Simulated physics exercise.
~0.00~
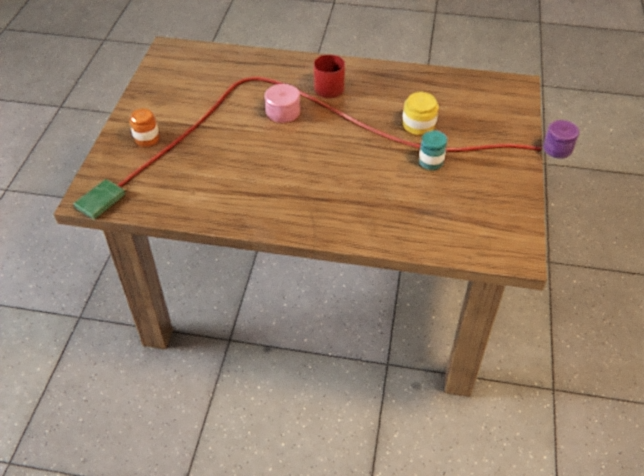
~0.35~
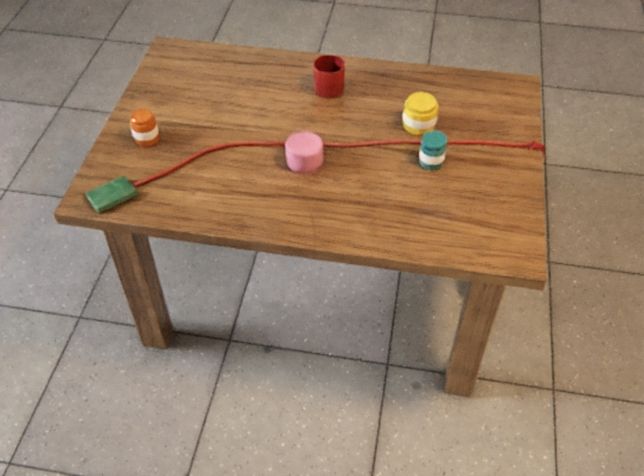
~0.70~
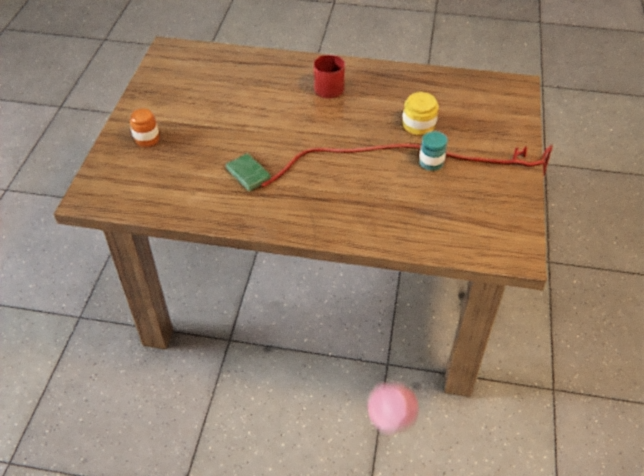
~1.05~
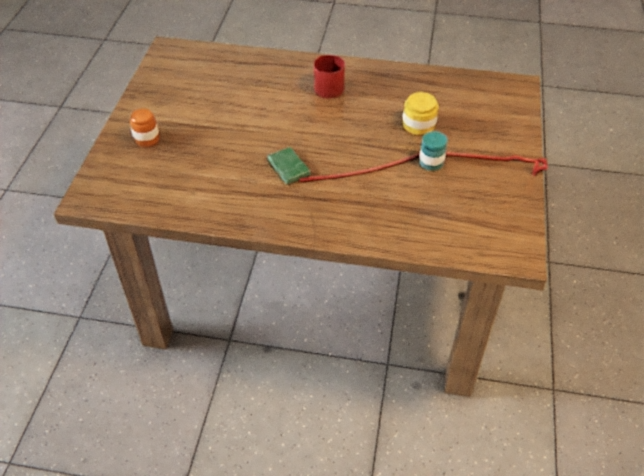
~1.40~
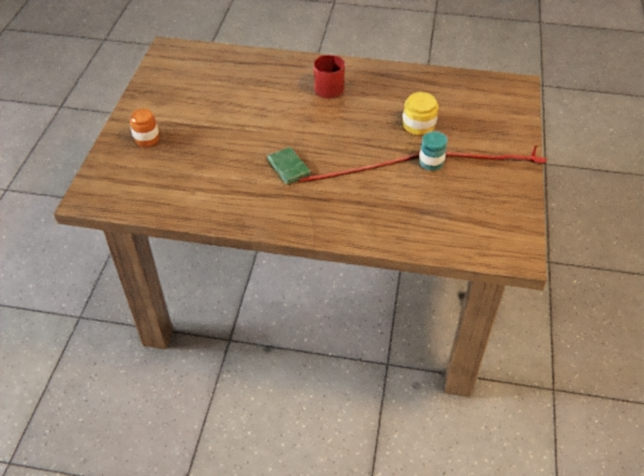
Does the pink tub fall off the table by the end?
Yes, the pink tub is pulled toward the front by the cable and drops off the table.
